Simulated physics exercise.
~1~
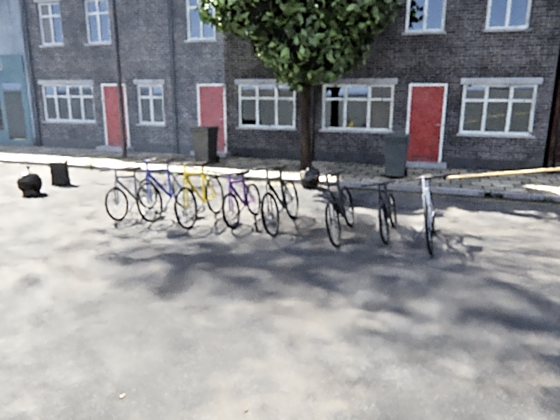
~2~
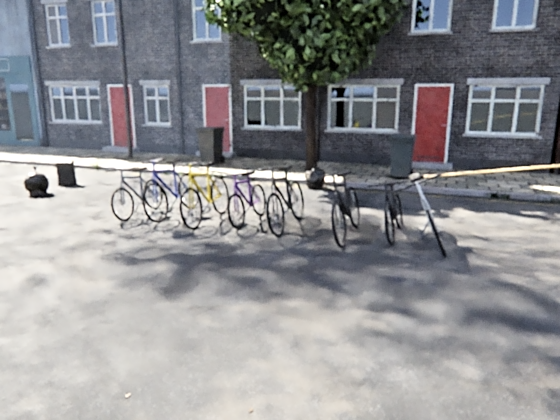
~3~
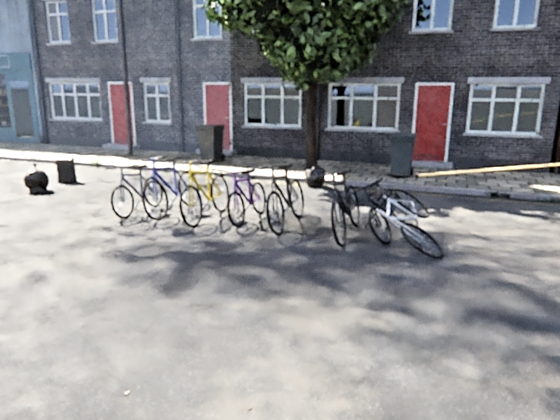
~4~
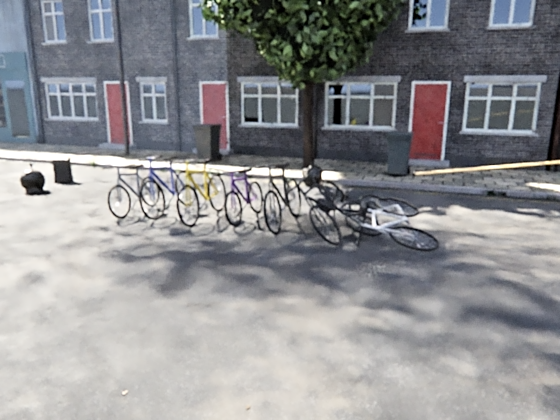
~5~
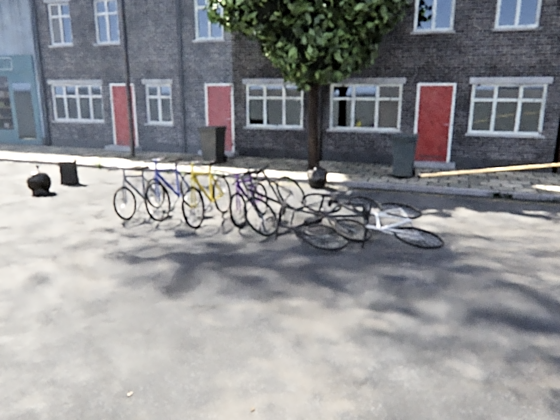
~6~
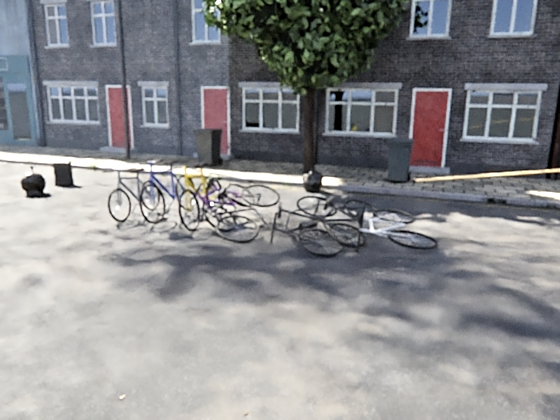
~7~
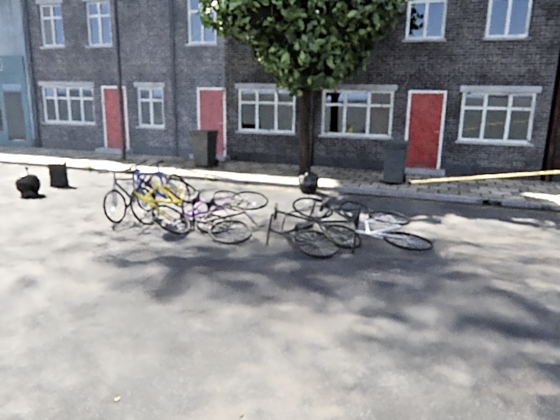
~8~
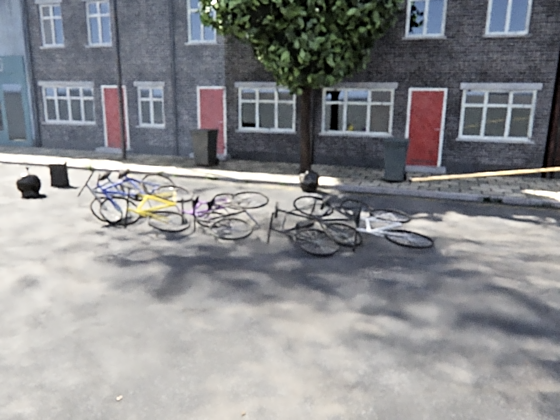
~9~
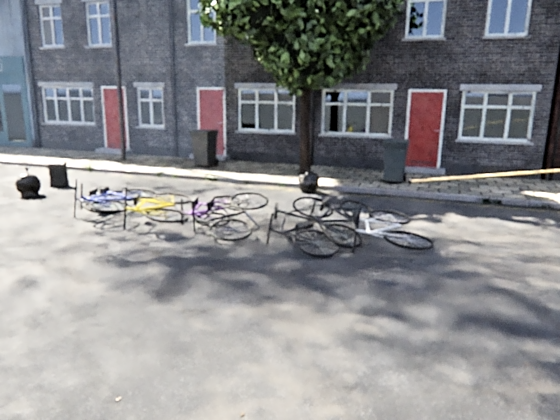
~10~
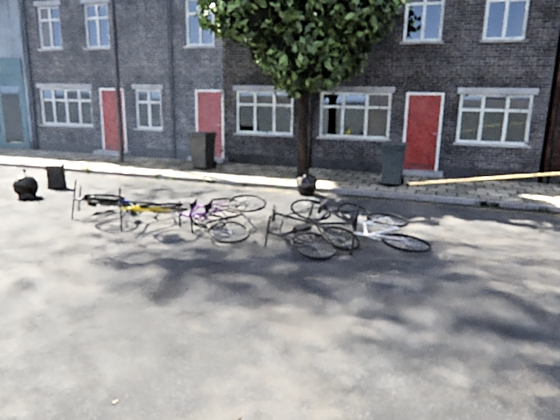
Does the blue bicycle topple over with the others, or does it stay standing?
It topples. The fall travels along the row from the right, and the blue bicycle ends up lying flat on the road.
